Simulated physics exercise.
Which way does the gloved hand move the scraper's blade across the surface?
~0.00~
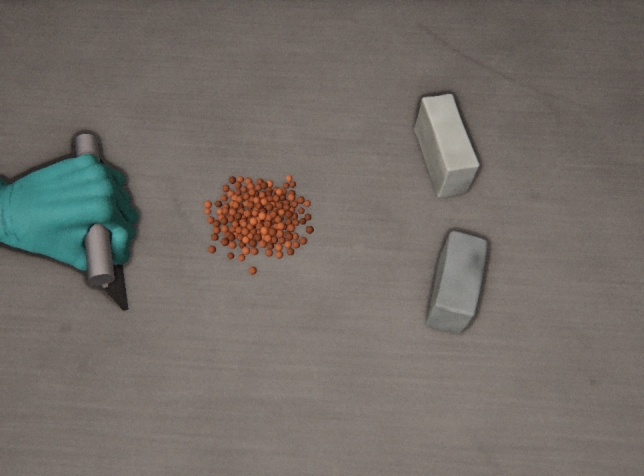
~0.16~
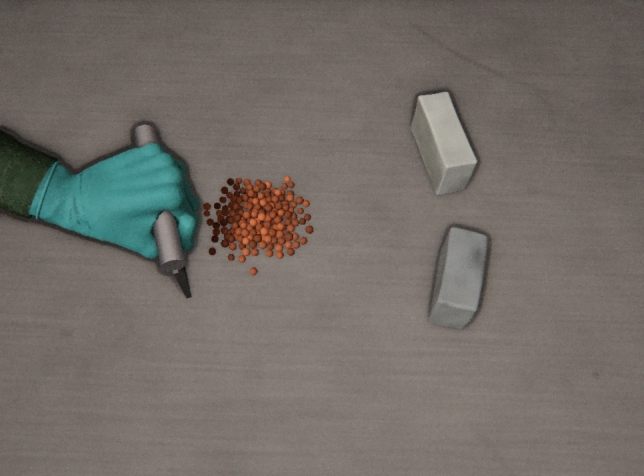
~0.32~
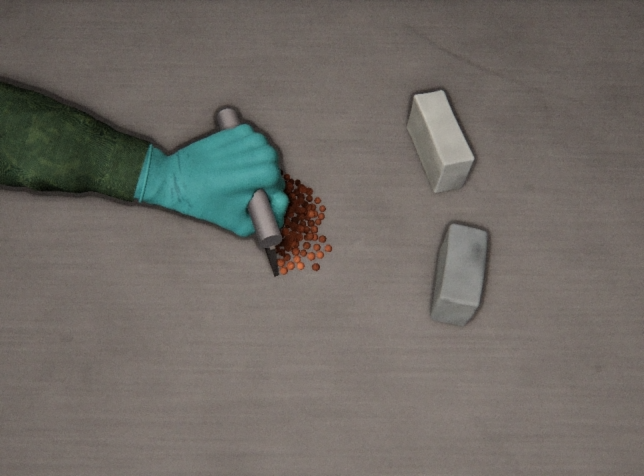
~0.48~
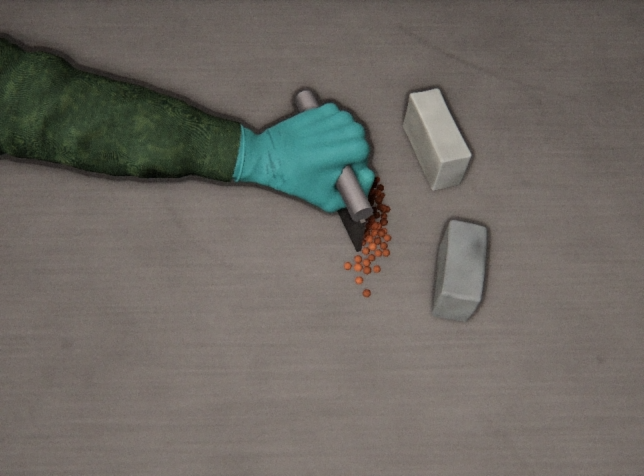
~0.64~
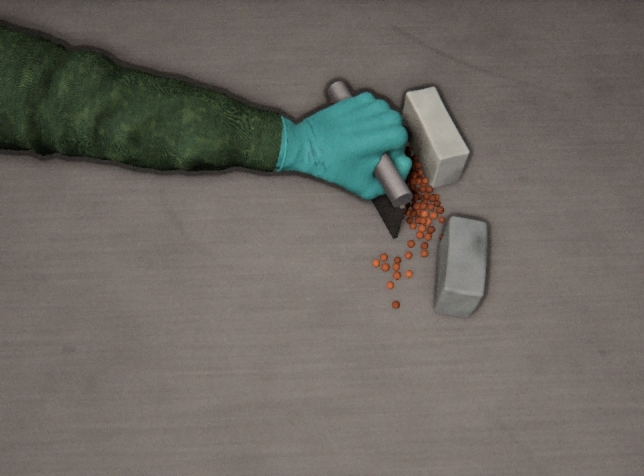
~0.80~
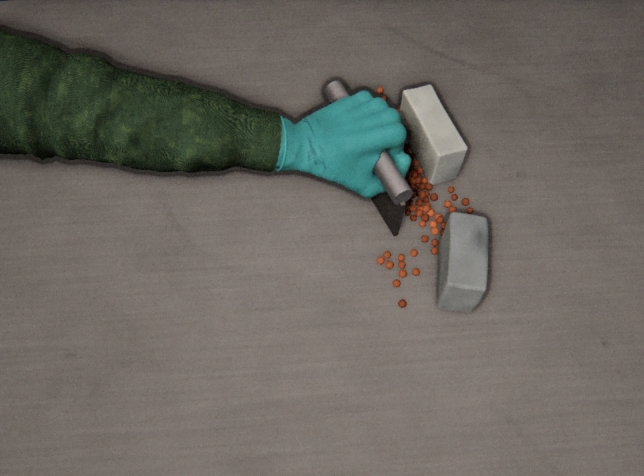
The blade moves to the right, pushing the orange pellets toward the two blocks.
